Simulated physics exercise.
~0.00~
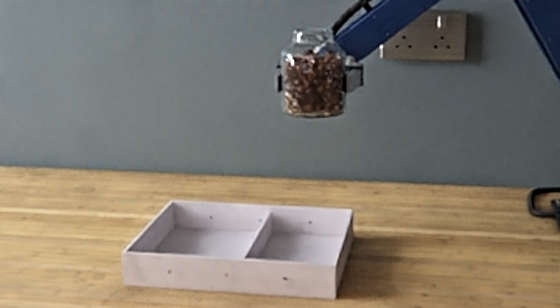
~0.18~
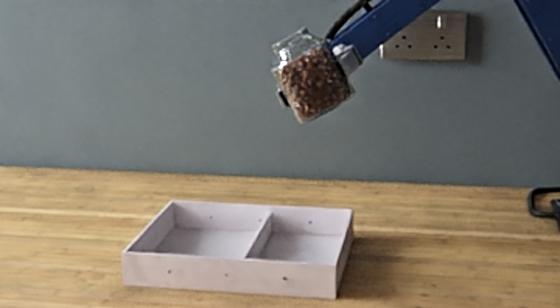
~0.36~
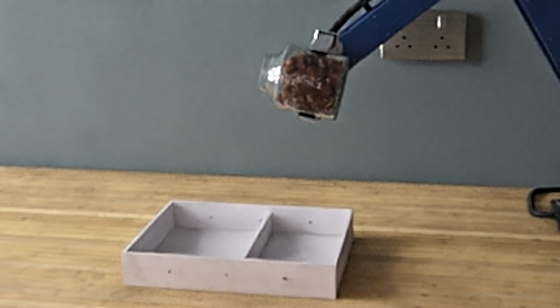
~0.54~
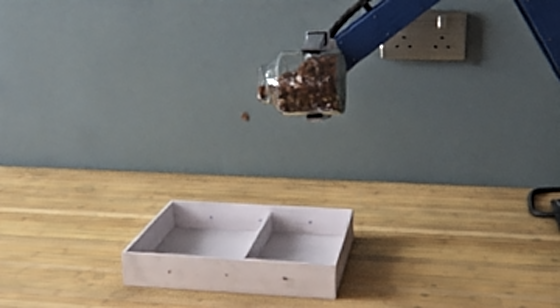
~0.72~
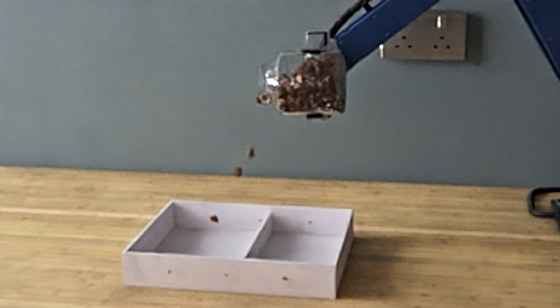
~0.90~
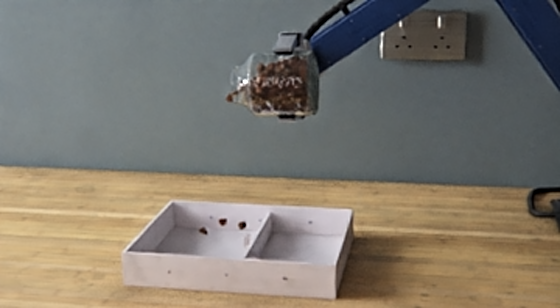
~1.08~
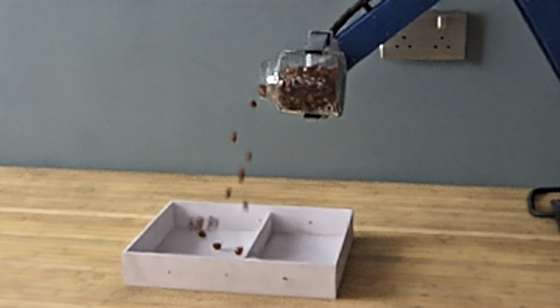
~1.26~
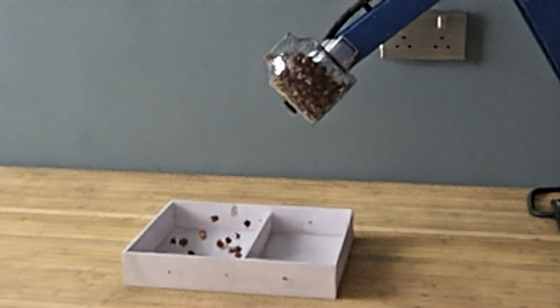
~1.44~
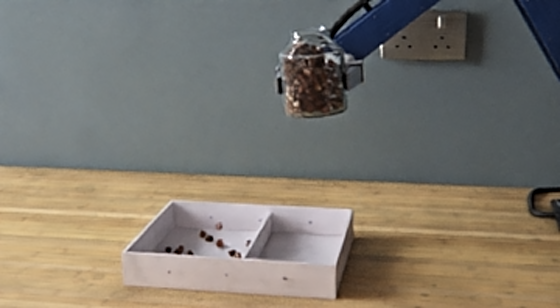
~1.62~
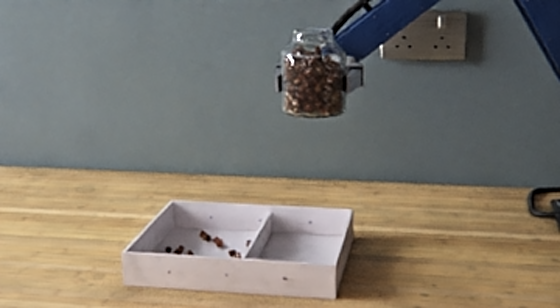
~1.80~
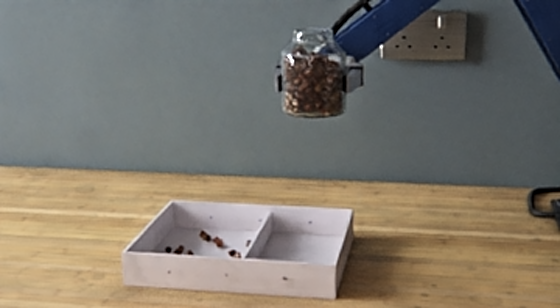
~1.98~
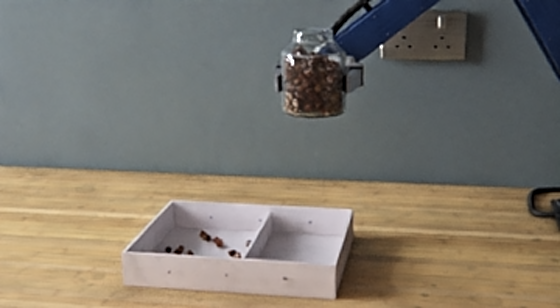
A clear jar packed with small reddish-brown pellets hangs upright from a blue robot arm, seen from the front and slightly above, against a grey wall with a socket. Below it, a pale tray divided into two compartments sits on a wooden table. The arm tips the jar to the left until it lies on its side, and a few pellets drop into the left compartment. It shifts the jar left and back right, and more pellets fall. The arm then turns the jar upright again, leaving it still mostly full, with a small scattering in the left compartment and the right one empty.
